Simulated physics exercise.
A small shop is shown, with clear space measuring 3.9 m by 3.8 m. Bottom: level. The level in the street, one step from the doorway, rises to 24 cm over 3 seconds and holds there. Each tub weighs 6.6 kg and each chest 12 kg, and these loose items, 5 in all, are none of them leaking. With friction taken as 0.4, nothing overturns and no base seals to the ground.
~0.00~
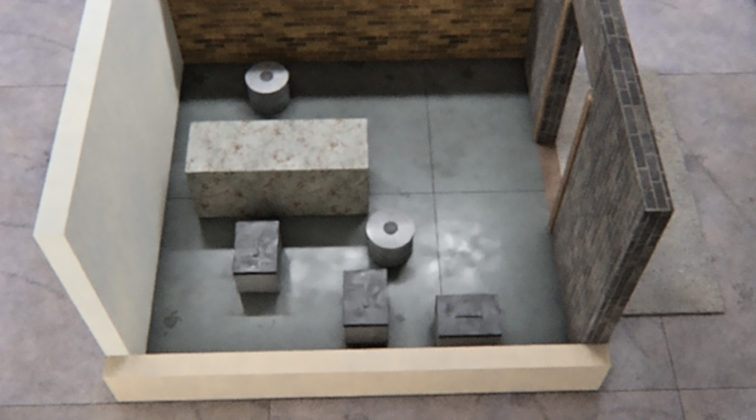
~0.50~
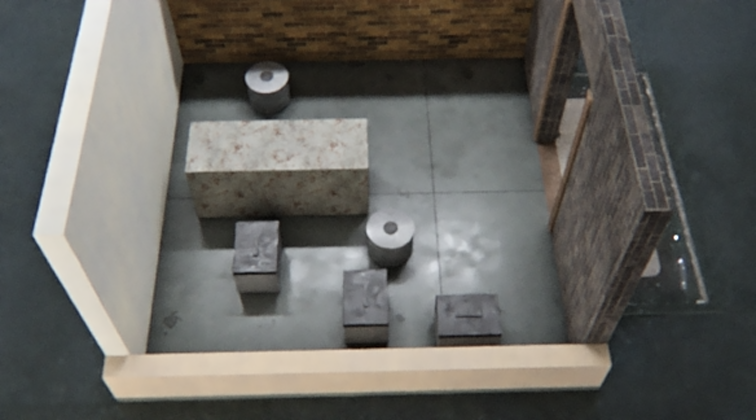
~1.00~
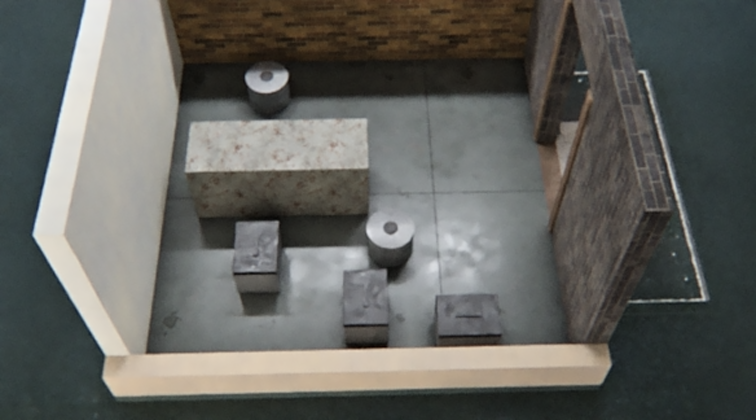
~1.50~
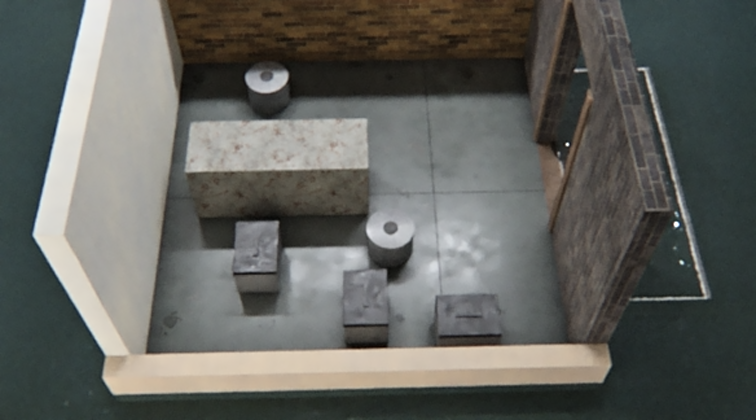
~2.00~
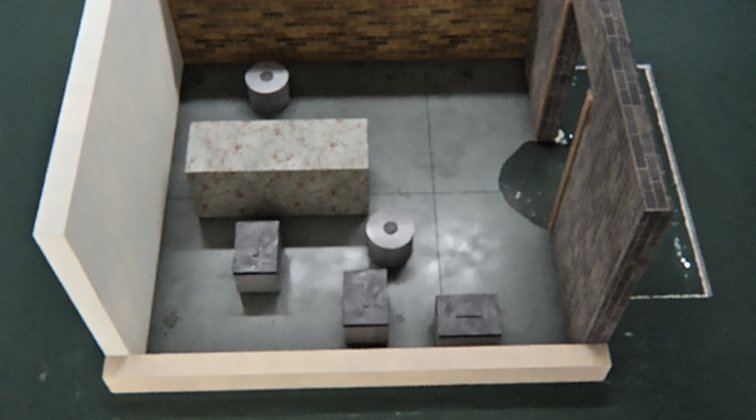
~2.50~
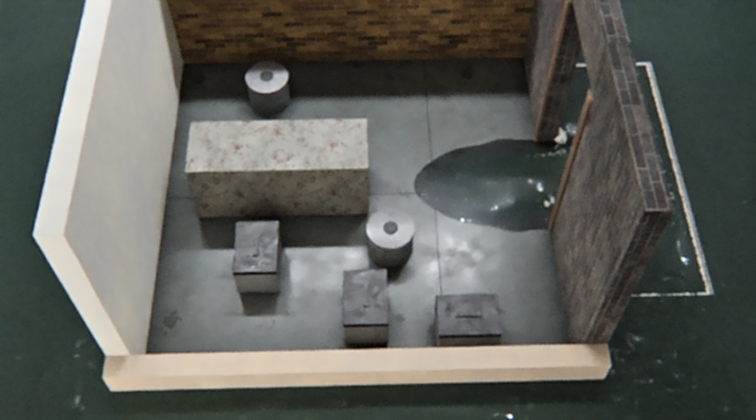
Dark water rises around a small open-topped room, then spreads inward through the right doorway.
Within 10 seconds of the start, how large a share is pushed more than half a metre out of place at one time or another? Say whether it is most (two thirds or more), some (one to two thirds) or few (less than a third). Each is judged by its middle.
Most.
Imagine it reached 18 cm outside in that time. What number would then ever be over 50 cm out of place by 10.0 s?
The count would be 3.
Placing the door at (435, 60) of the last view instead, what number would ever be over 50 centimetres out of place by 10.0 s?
The answer would then be 3.
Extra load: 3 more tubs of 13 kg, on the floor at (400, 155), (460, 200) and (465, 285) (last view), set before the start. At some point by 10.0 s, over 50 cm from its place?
Note: Item 1 above threshold; item 2 above threshold; item 3 below threshold.
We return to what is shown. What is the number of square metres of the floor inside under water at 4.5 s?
I'd estimate close to 9.0 m2.
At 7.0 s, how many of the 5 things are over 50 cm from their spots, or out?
Tally: 3.
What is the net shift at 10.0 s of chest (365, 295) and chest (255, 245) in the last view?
Respectively 100 and 100 cm.
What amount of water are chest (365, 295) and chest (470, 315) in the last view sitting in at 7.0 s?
Around 12 cm and 4 cm.
After 3.5 s 0 of 5 are over 50 cm from their spots; 0 afloat.
After 4.5 s 1 of 5 are over 50 cm from their spots; 1 afloat.
After 7.0 s 3 of 5 are over 50 cm from their spots; 4 afloat.
After 10.0 s 3 of 5 are over 50 cm from their spots, and 4 have been at some point; 4 afloat.
